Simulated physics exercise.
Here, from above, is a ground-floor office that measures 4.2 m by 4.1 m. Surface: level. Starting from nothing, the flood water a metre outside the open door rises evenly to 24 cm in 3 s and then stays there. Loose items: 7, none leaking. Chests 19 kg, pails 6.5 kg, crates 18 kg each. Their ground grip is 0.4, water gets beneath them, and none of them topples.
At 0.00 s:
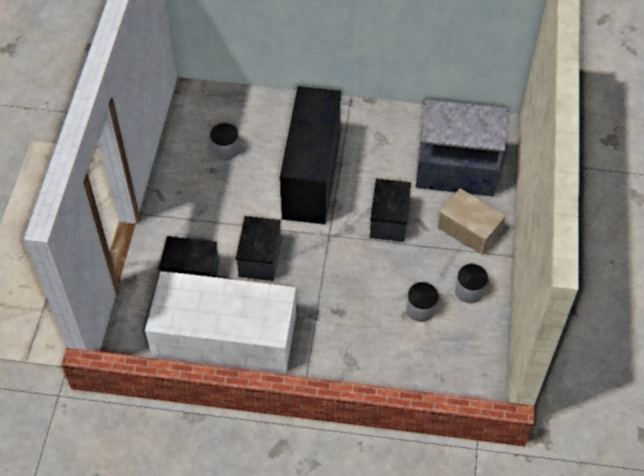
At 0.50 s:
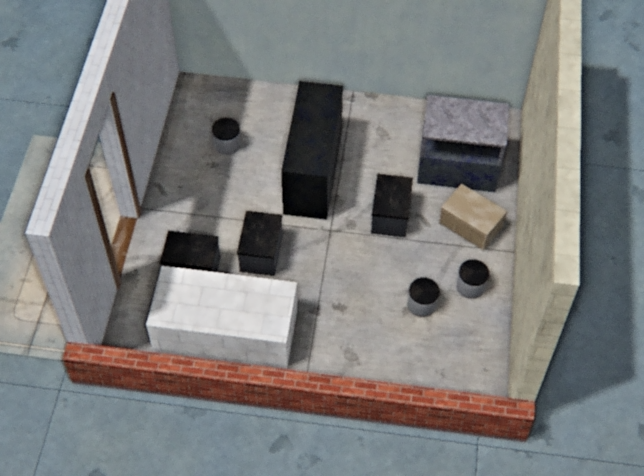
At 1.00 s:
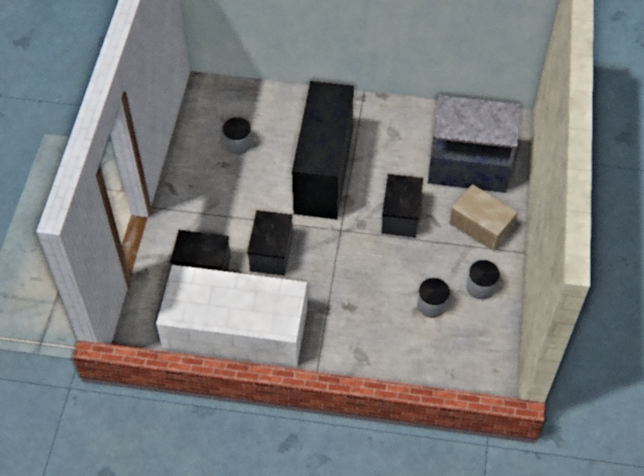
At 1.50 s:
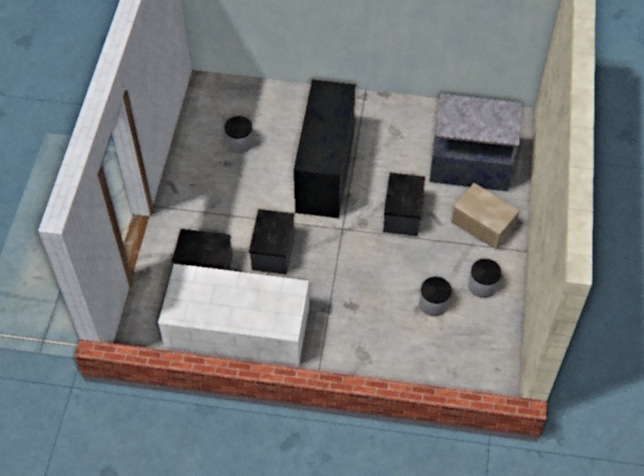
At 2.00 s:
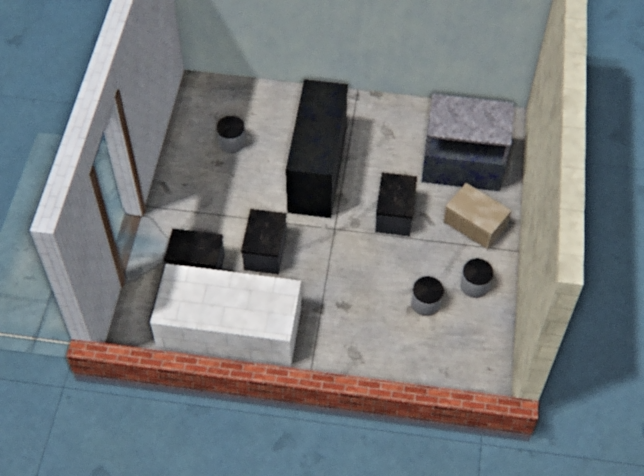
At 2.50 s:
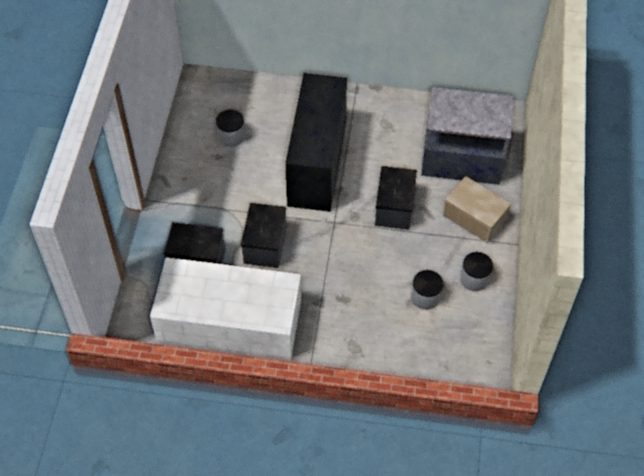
Water spreads across the pavement around a small walled office seen from above, while the floor inside stays dry at first. It then slips in through the doorway in the left wall and creeps toward the dark boxes and white counter nearby; the furniture stays put as the view wavers slightly.
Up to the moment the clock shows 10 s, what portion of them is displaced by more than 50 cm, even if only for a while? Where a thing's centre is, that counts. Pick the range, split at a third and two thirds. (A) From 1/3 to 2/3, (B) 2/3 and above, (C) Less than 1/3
From 1/3 to 2/3 (A).
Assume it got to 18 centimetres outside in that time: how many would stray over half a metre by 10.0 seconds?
2.
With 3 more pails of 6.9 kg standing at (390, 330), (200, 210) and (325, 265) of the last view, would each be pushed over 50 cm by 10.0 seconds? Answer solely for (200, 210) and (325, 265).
Above the limit, then above the limit.
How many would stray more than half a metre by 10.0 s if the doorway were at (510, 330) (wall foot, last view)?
Result: 2.
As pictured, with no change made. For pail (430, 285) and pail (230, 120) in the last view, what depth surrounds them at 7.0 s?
Roughly 4 and 3 cm.
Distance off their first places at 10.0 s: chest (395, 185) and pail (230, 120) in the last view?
Respectively 30 and 0 cm.
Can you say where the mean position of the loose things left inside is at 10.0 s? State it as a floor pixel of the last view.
Centred roughly on (391, 269).
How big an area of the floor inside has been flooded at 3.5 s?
Near 3.5 m2 in all.
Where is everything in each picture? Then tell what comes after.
The first frame shows a chest at (188, 254), on the bottom; a chest at (258, 238), on the bottom; 0.0 m2 under water; 0 of 7 have shifted.
The second frame shows a chest at (189, 249) rests on the ground; a chest at (260, 233), on the bottom; 0.0 m2 under water; 0 of 7 have shifted.
The third frame shows a chest at (200, 248), on the bottom; a chest at (270, 233), on the bottom; 0.0 m2 under water; 0 of 7 have shifted.
The fourth frame shows a chest at (202, 247) rests on the ground; a chest at (272, 232), on the bottom; water covers 0.0 m2; 0 of 7 have shifted.
The fifth frame shows a chest at (194, 247), on the bottom; a chest at (264, 231), on the bottom; 0.2 m2 under water; 0 of 7 have shifted.
The sixth frame shows a chest at (194, 241), on the bottom; a chest at (264, 225), on the bottom; water covers 0.9 m2; 0 of 7 have shifted.
After 3.5 s 0 of 7 are over 50 cm from their spots; 0 afloat.
After 4.5 s 2 of 7 are over 50 cm from their spots; 0 afloat.
After 7.0 s 2 of 7 are over 50 cm from their spots; 0 afloat.
After 10.0 s 4 of 7 are over 50 cm from their spots, and 4 have been at some point; 6 afloat.
